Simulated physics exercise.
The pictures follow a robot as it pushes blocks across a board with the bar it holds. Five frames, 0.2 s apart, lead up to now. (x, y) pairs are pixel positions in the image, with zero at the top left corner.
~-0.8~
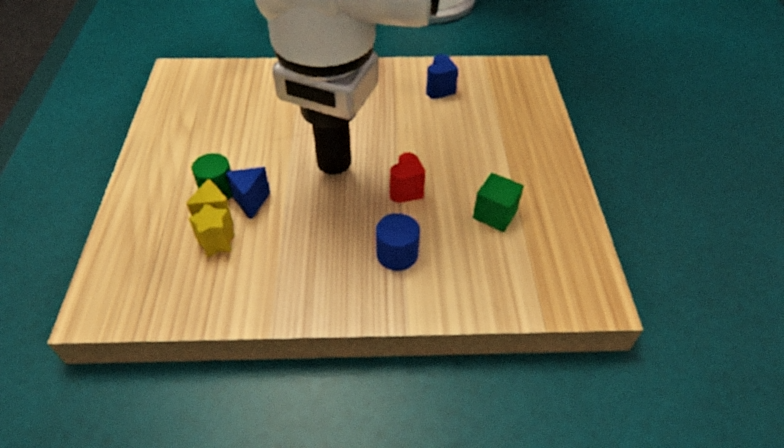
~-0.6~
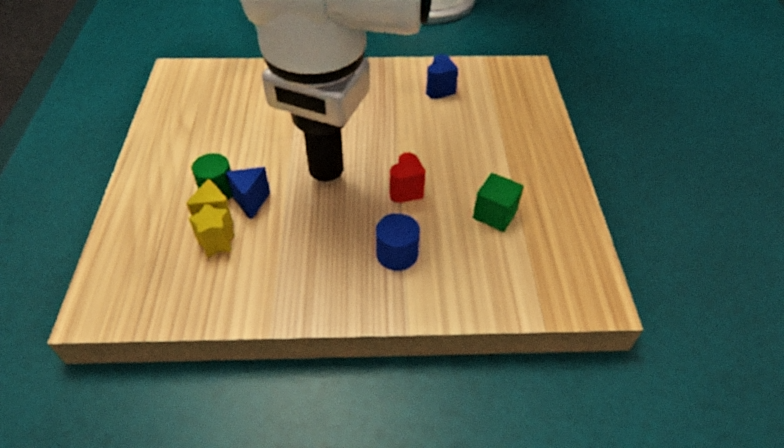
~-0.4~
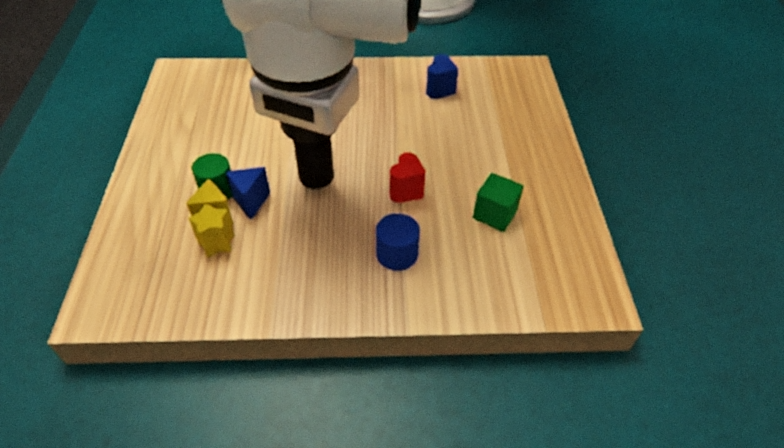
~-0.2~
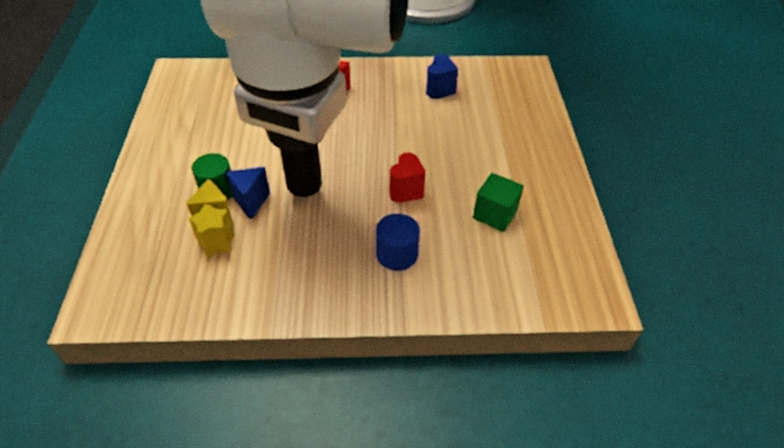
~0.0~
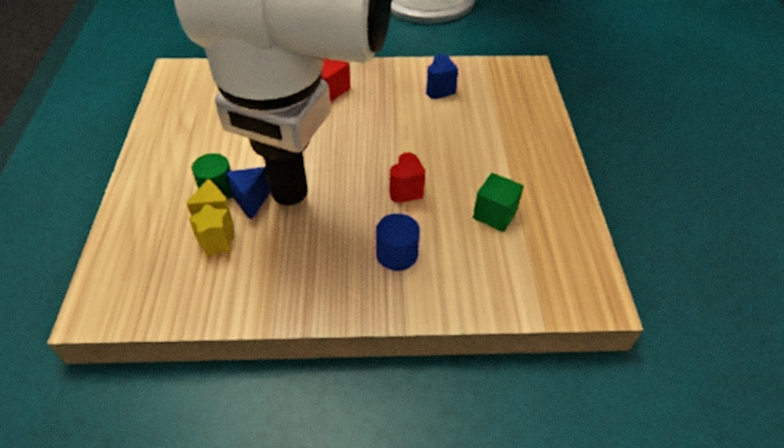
On a wooden board, a robot arm moves its black bar left toward the blue triangular block.
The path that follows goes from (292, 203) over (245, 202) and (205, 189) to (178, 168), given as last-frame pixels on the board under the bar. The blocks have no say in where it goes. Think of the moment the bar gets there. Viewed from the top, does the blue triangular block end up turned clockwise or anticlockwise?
From above, the turn goes anticlockwise.
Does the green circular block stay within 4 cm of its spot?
I'd say no.
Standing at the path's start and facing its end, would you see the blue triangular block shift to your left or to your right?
Answer: Left.
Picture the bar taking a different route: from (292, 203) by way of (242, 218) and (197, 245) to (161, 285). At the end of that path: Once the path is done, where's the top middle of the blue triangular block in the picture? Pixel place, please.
The middle of its upper face will lie at (193, 186).
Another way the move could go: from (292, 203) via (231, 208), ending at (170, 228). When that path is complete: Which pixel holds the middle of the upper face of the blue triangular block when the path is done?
Most likely (139, 189).
What follows on the original path. One third of the way, bar at (242, 192); yellow triangular block at (196, 198), turned 30° anticlockwise; green circular block at (195, 160); blue triangular block at (206, 180), turned 35° anticlockwise.
Two thirds of the way, bar at (201, 179); yellow triangular block at (192, 201), turned 40° anticlockwise; green circular block at (170, 149); blue triangular block at (169, 179), turned 55° anticlockwise.
At the end, bar at (174, 158); yellow triangular block at (192, 201), turned 40° anticlockwise; yellow star-shaped block unmoved; green circular block at (140, 131); blue triangular block at (166, 179), turned 65° anticlockwise.
